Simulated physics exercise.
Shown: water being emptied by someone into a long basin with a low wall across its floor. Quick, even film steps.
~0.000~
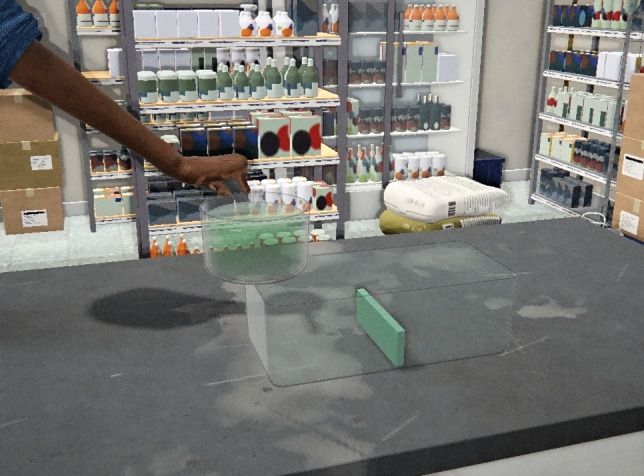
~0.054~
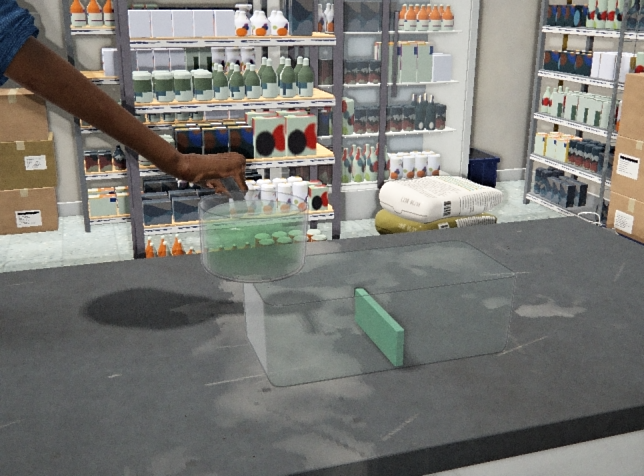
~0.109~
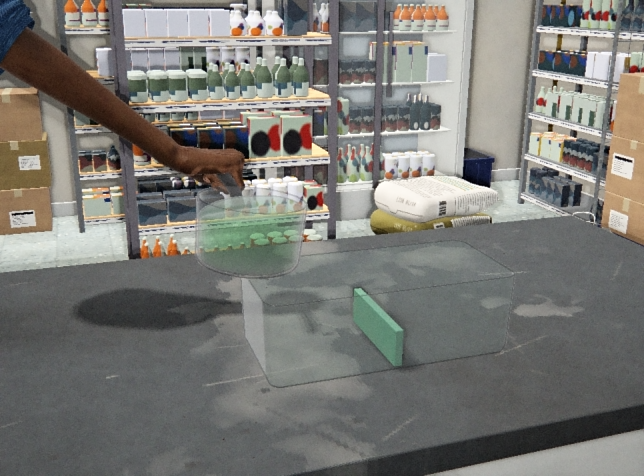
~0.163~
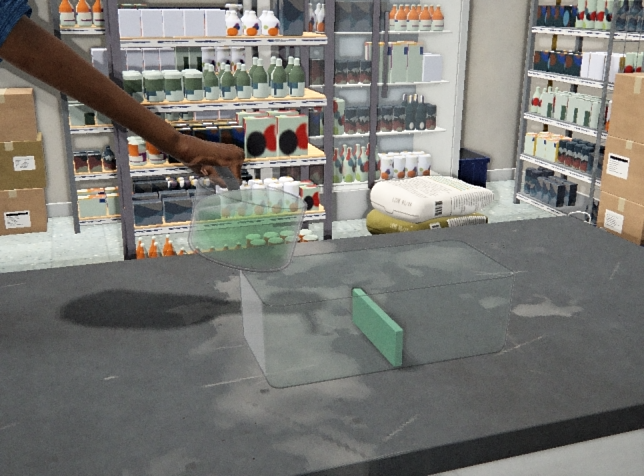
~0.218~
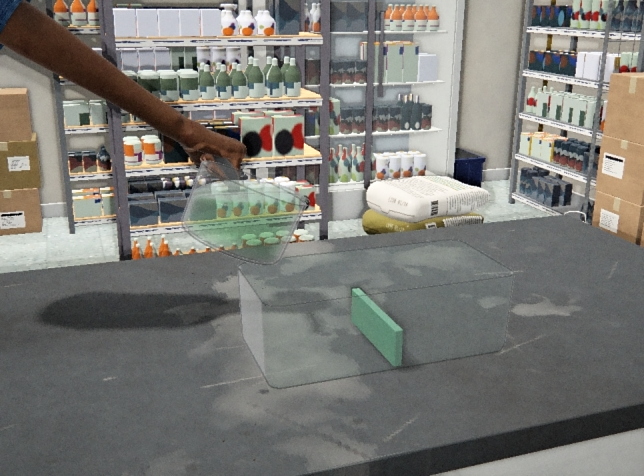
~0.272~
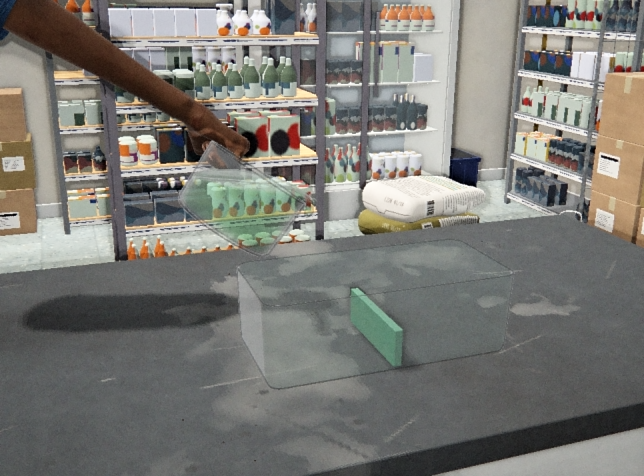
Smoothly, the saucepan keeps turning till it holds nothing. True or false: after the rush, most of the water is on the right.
True.
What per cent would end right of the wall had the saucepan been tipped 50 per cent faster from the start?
It comes to some 50 in a hundred.
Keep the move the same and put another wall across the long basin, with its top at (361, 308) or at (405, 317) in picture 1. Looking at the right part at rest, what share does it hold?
First try close to 85 percent, second try close to 20 percent.
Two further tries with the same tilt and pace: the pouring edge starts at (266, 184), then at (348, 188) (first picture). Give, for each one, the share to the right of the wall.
Roughly 10 % and 80 %.
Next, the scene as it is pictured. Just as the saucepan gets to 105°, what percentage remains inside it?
35 %.
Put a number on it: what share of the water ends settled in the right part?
I'd say near 60 in a hundred.
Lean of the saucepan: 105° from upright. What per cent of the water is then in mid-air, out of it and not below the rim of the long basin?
About 50 per cent.
Then, 0.56 s in, the tilt is 105° and 33 per cent is still to pour, 12 is left of the wall and 5 right of it.
Then, 0.77 s in, the tilt is 121° and 1 per cent is still to pour, 20 is left of the wall and 70 right of it.
Then, 1.00 s in, the tilt is 121° and 0 per cent is still to pour, 32 is left of the wall and 59 right of it.
Then, 1.24 s in, the tilt is 121° and 0 per cent is still to pour, 34 is left of the wall and 62 right of it.
Finally, 35 per cent lies left of the wall, 62 right of it and 4 outside.
